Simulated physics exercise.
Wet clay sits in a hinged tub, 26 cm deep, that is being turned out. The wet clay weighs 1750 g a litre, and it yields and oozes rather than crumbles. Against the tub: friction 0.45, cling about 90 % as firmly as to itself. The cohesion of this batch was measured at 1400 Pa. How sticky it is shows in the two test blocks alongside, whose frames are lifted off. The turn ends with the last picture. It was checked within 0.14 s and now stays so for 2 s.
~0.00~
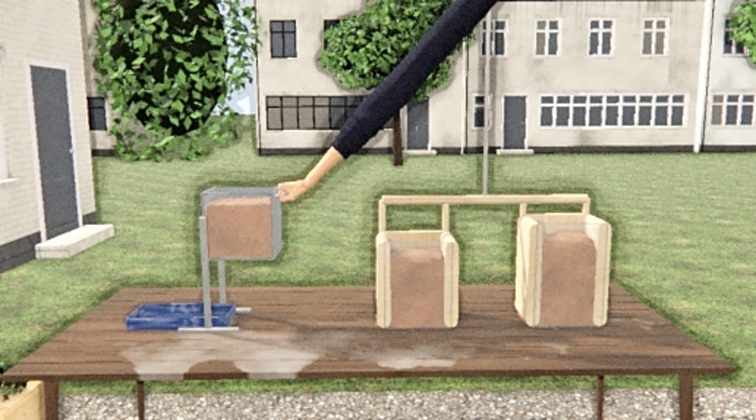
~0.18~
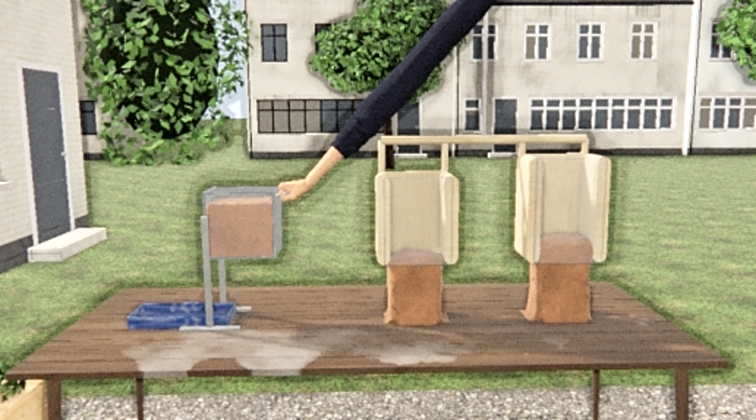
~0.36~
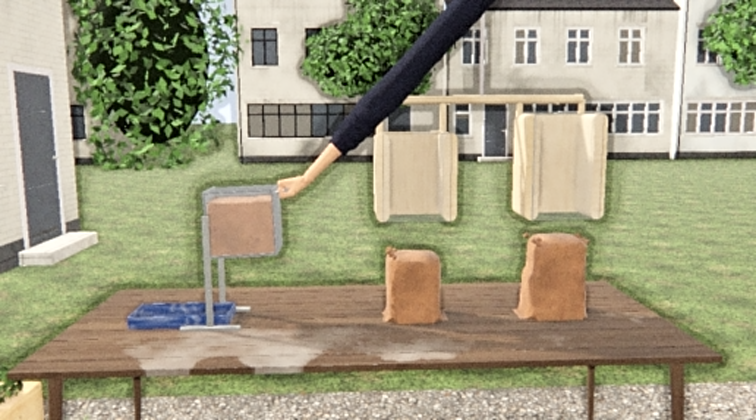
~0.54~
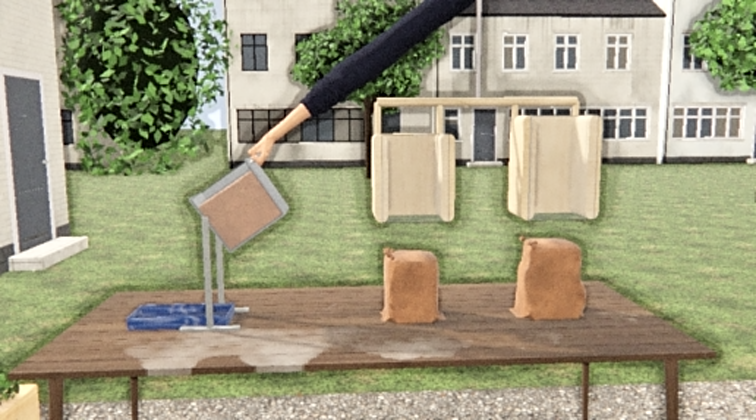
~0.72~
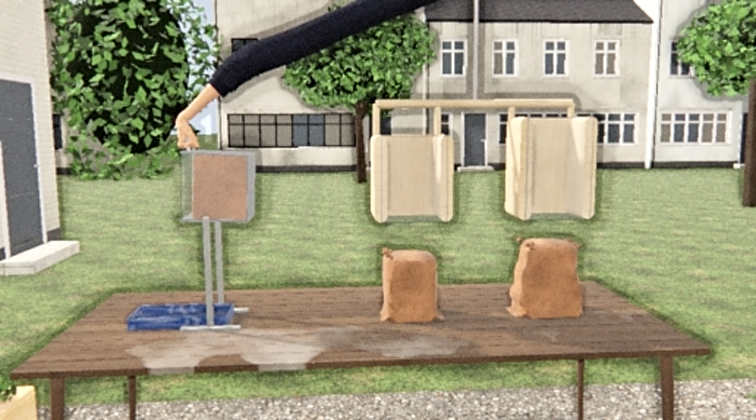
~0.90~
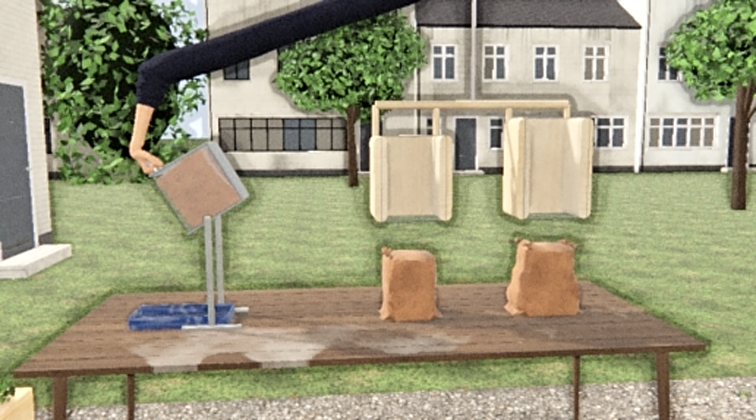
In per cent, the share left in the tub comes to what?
The share left in the tub is near 12 %.
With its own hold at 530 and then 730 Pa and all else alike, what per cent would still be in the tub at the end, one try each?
In that order: 12 %, 10 %.
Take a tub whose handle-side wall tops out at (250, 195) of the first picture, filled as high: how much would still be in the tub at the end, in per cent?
Then about 100 %.
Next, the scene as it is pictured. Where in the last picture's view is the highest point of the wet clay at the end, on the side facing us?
Around (235, 192).
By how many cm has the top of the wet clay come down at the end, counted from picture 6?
About 17 cm.
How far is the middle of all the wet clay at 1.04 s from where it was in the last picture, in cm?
Some 9 cm.
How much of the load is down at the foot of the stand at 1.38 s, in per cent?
Some 70 per cent.
After 1.04 s, the tub is at 120 degrees and holds 72 %.
After 1.21 s, the tub is at 120 degrees and holds 20 %.
After 1.38 s, the tub is at 120 degrees and holds 12 %.
After 1.55 s, the tub is at 120 degrees and holds 12 %.
After 2.90 s, at the end, the tub is at 120 degrees and holds 12 %.
